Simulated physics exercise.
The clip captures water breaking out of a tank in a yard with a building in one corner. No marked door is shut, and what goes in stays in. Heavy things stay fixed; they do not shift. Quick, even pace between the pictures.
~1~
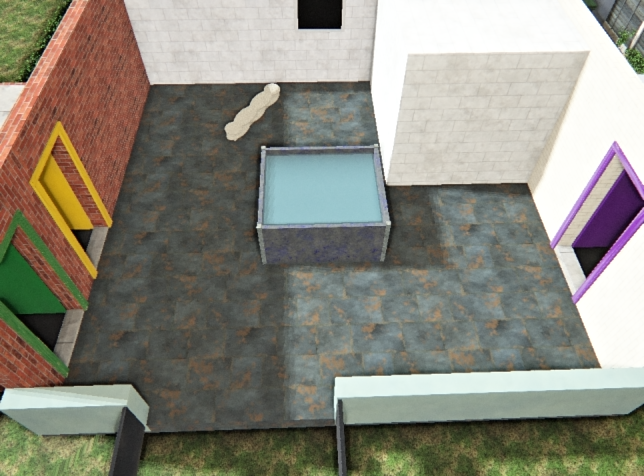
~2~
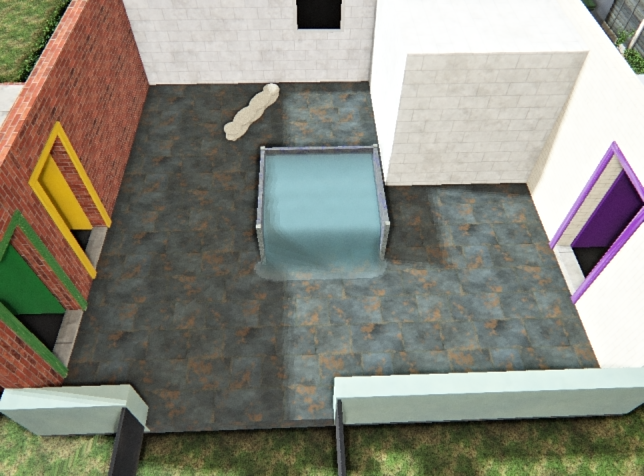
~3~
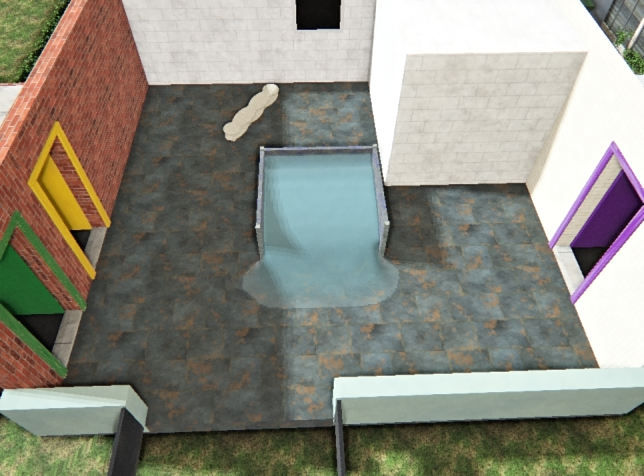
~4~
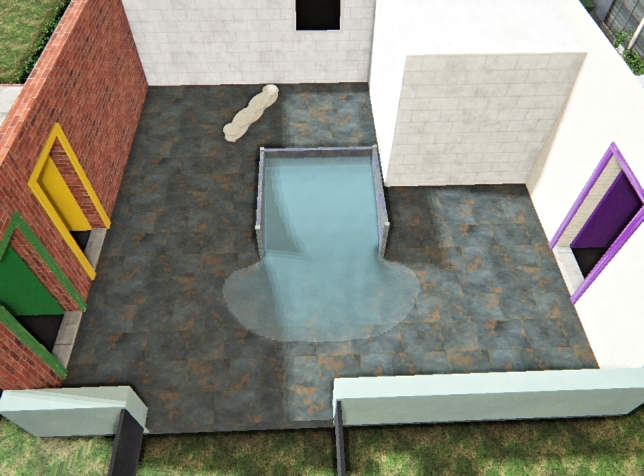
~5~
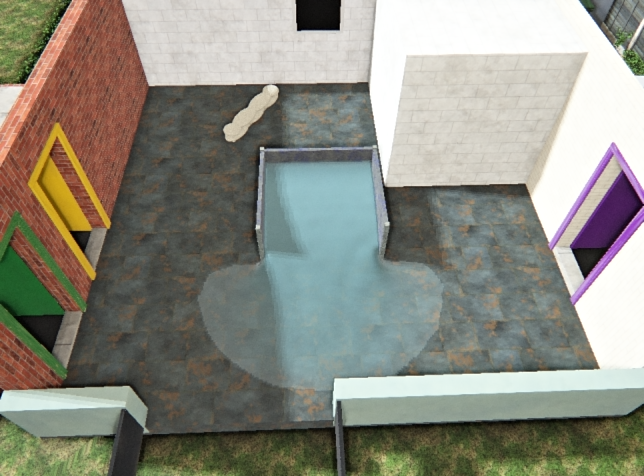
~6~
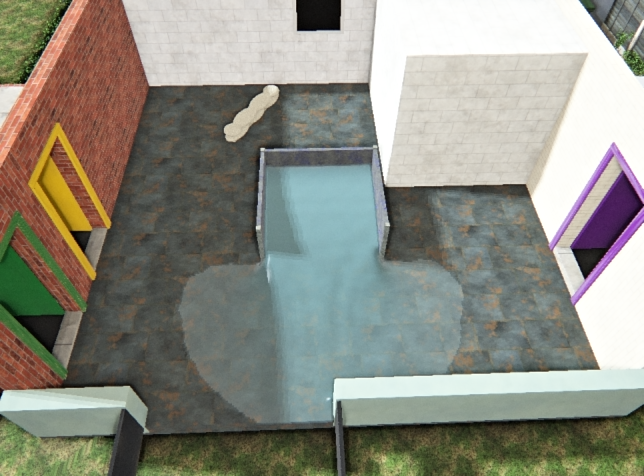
Water pours from the open front side of a raised tank in a walled yard, spreading across the dark tiled floor in a widening, rounded sheet toward the low front wall and the gap beside it, as the tank's level drops.
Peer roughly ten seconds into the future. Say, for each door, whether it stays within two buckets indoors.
The purple door will let through no more than two buckets. The green door will let through no more than two buckets. The yellow door will let through no more than two buckets.
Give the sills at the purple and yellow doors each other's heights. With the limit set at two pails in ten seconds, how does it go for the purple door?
Purple exceeds the limit.
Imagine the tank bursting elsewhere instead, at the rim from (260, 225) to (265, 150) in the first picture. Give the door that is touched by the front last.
Last comes the one in purple.
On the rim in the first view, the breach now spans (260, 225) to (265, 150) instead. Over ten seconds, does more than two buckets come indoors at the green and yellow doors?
So the green door gets past the limit, and the yellow door gets past the limit.
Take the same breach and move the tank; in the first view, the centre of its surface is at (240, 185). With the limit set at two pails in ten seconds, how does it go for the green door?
Green: Tops the threshold.
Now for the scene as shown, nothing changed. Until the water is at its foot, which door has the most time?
The one in yellow.
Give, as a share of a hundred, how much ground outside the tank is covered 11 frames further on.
My guess is around 30 in a hundred.
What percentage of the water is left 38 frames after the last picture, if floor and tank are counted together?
Near 52 in a hundred.
A moment on, water covers 25 % of the floor; the purple door not reached, the green door not reached, the yellow door not reached.
Next, water covers 30 % of the floor; the purple door not reached, the green door not reached, the yellow door not reached.
Then, water covers 40 % of the floor; the purple door wet at the sill, nothing in, the green door wet at the sill, nothing in, the yellow door not reached.
Later, water covers 50 % of the floor; the purple door under two buckets in, the green door wet at the sill, nothing in, the yellow door wet at the sill, nothing in.
In the end, water covers 50 % of the floor; the purple door under two buckets in, the green door wet at the sill, nothing in, the yellow door wet at the sill, nothing in.
